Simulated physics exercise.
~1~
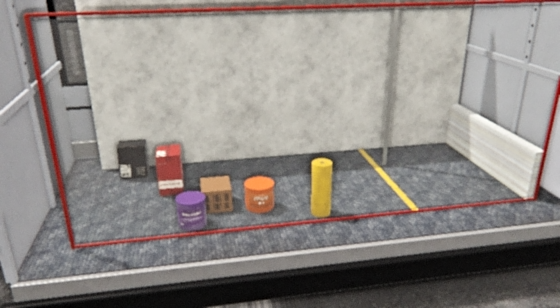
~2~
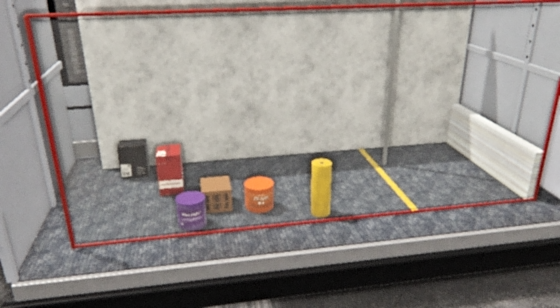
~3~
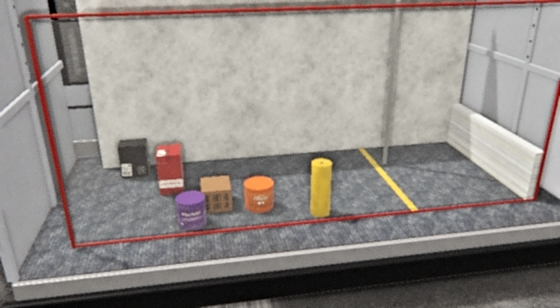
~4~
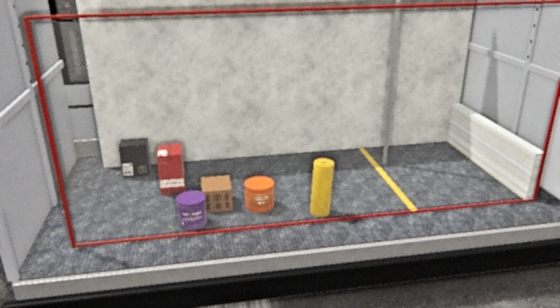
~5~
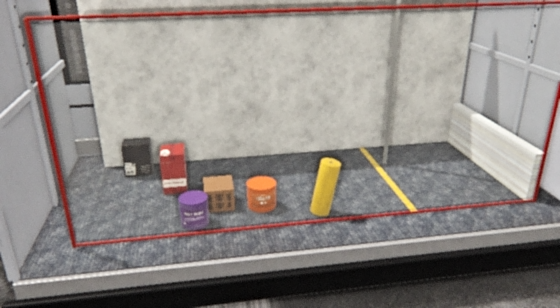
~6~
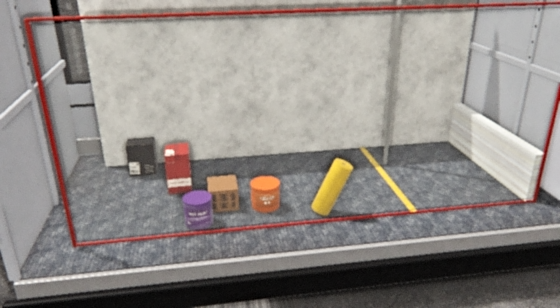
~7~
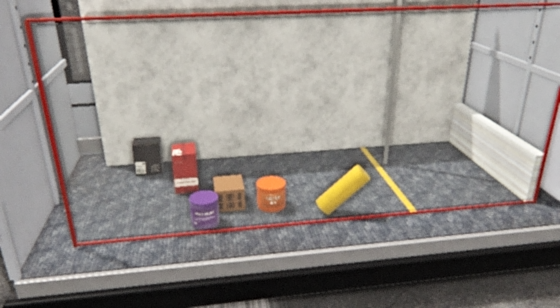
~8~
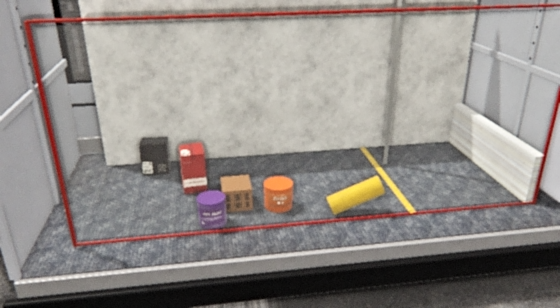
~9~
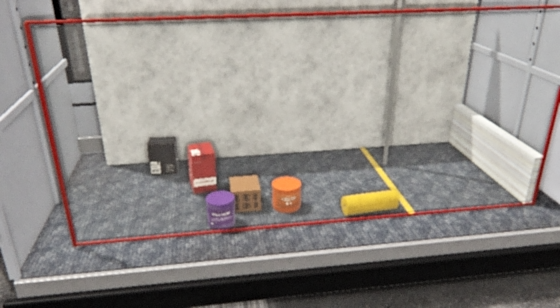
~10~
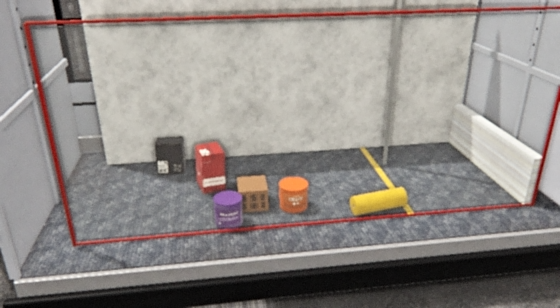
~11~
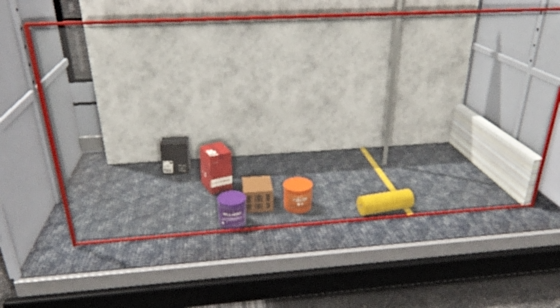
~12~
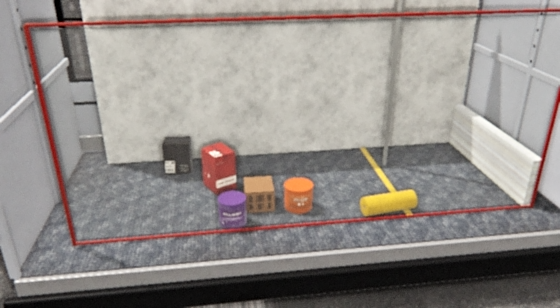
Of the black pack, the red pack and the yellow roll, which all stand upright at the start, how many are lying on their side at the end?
One of them is lying on its side at the end, the yellow roll.
